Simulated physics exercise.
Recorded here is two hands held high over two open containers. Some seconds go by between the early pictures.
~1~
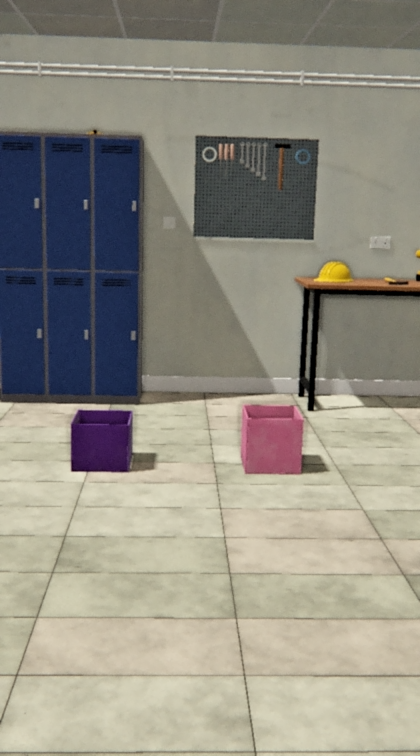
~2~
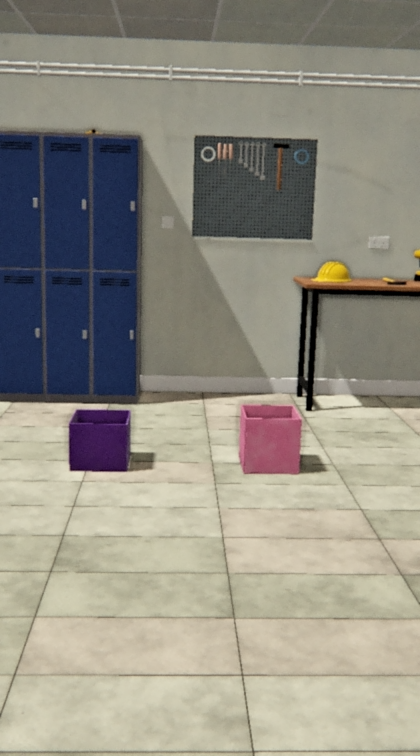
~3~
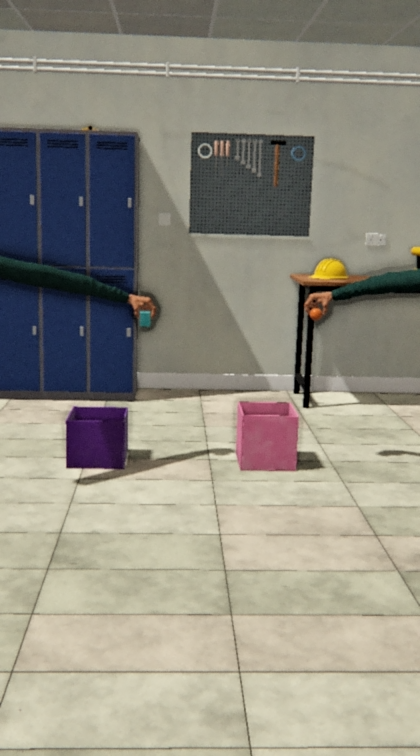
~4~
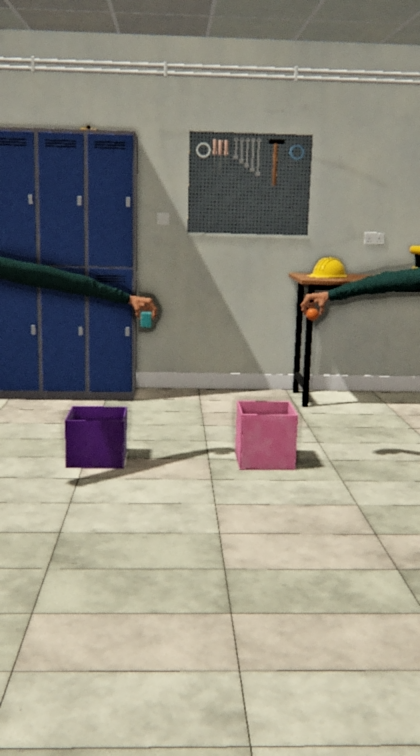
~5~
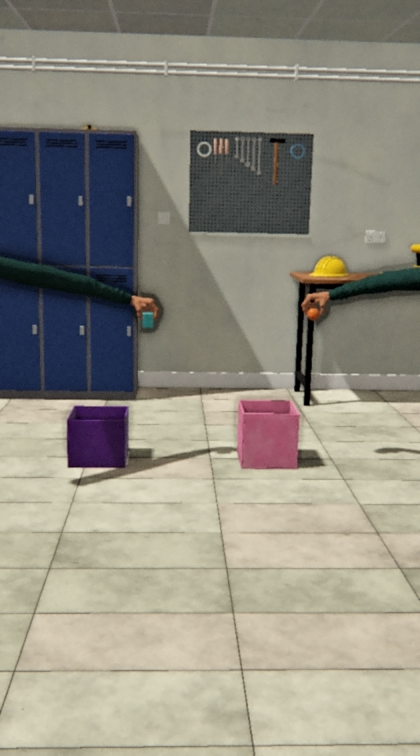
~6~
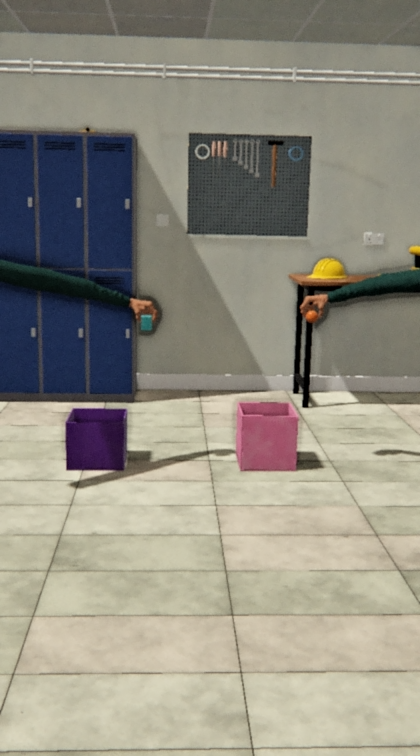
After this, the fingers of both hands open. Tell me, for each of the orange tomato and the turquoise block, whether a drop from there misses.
Per thing - orange tomato: A miss; turquoise block: A miss.
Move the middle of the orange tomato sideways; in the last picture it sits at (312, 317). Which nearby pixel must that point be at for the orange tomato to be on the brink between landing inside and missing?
Threshold: About (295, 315).
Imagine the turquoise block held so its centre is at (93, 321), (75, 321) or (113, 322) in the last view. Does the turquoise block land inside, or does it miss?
So, taking them in order, it drops in, it drops in and it drops in.
Then, 0.18 s after the last picture, orange tomato moved about its own width near (311, 335); turquoise block moved about its own width near (147, 341).
Then, 0.30 s after the last picture, orange tomato falling near (309, 379); turquoise block falling near (146, 385).
Then, 0.40 s after the last picture, orange tomato falling near (306, 435); turquoise block falling near (146, 441).
At rest, the orange tomato ends up outside, near (305, 457); the turquoise block ends up outside, near (146, 455).
